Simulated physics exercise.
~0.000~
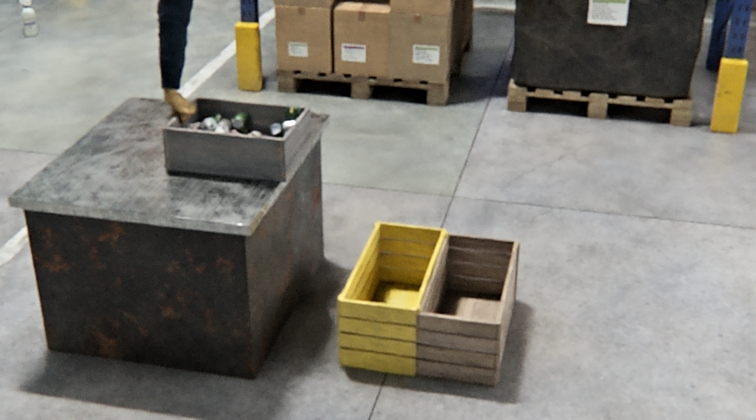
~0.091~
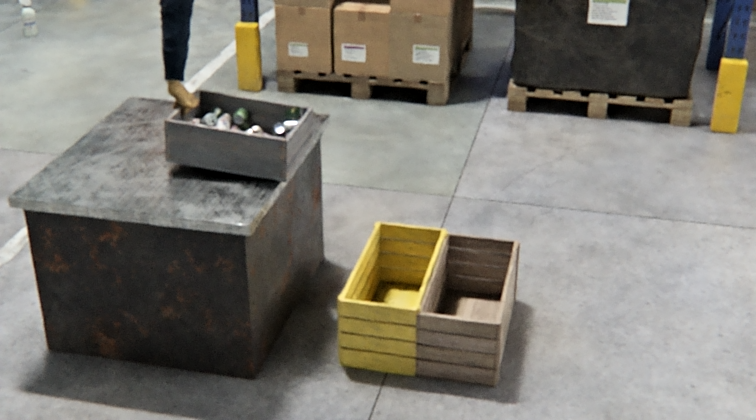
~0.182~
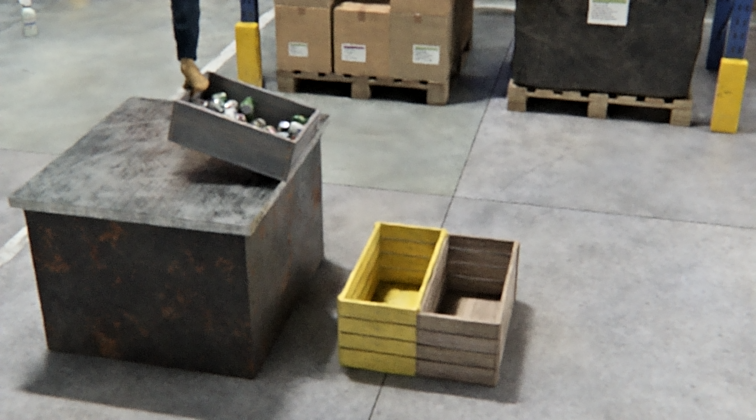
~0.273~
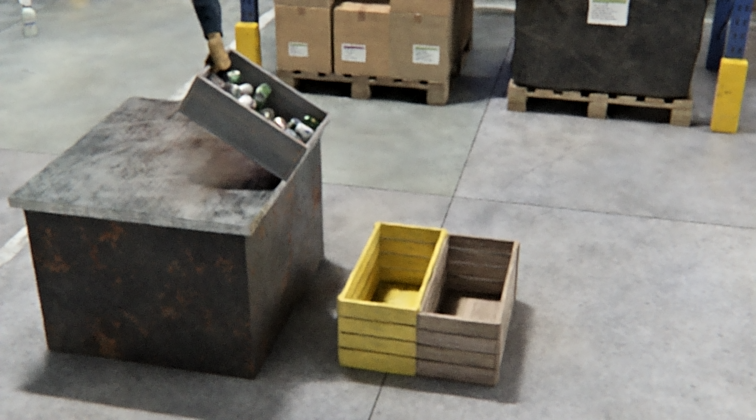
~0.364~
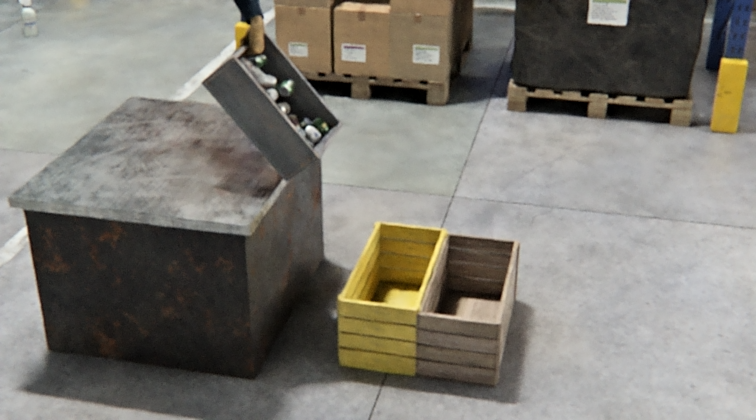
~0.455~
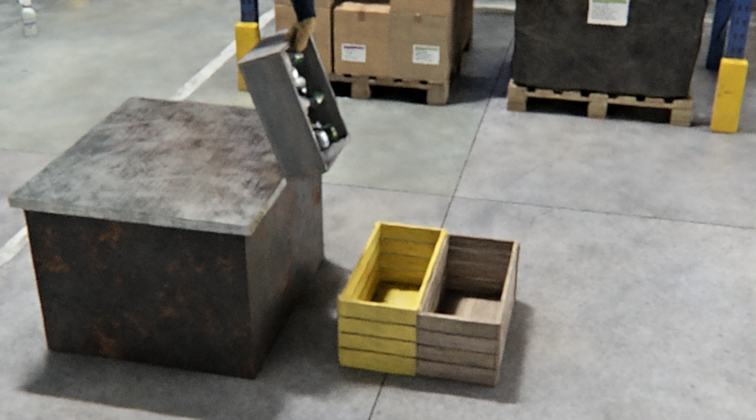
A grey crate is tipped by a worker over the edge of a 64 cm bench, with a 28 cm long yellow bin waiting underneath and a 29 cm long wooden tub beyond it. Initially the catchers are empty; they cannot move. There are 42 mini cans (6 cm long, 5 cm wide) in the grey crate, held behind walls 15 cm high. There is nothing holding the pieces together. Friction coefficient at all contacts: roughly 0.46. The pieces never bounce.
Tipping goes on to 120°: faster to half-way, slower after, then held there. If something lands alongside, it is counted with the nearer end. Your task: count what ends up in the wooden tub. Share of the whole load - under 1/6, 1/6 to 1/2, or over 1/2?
1/6 to 1/2.
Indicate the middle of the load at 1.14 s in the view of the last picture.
Estimated centre in the last picture: (412, 319).
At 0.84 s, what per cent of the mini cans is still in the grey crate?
Roughly 30 per cent is still inside.
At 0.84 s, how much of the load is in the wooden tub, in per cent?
Estimated fraction: Some 0 percent.
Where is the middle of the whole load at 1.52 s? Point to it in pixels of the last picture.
Centre: Approx. (415, 324).
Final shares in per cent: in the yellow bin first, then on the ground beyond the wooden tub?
The shares come out near 70 and 0 in a hundred.
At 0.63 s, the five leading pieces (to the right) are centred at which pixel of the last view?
Near (367, 140) in pixels.
After 0.63 s, tilt 104°; 35 still in the grey crate and 7 in the air.
After 0.84 s, tilt 120°; 13 still in the grey crate, 6 in the yellow bin, 1 in the wooden tub and 22 in the air.
After 1.14 s, tilt 120°; 1 still in the grey crate, 25 in the yellow bin, 12 in the wooden tub and 4 in the air.
Outcome (at 1.52 s), 30 in the yellow bin and 12 in the wooden tub. Asked share, 12 of 42, 29 per cent.
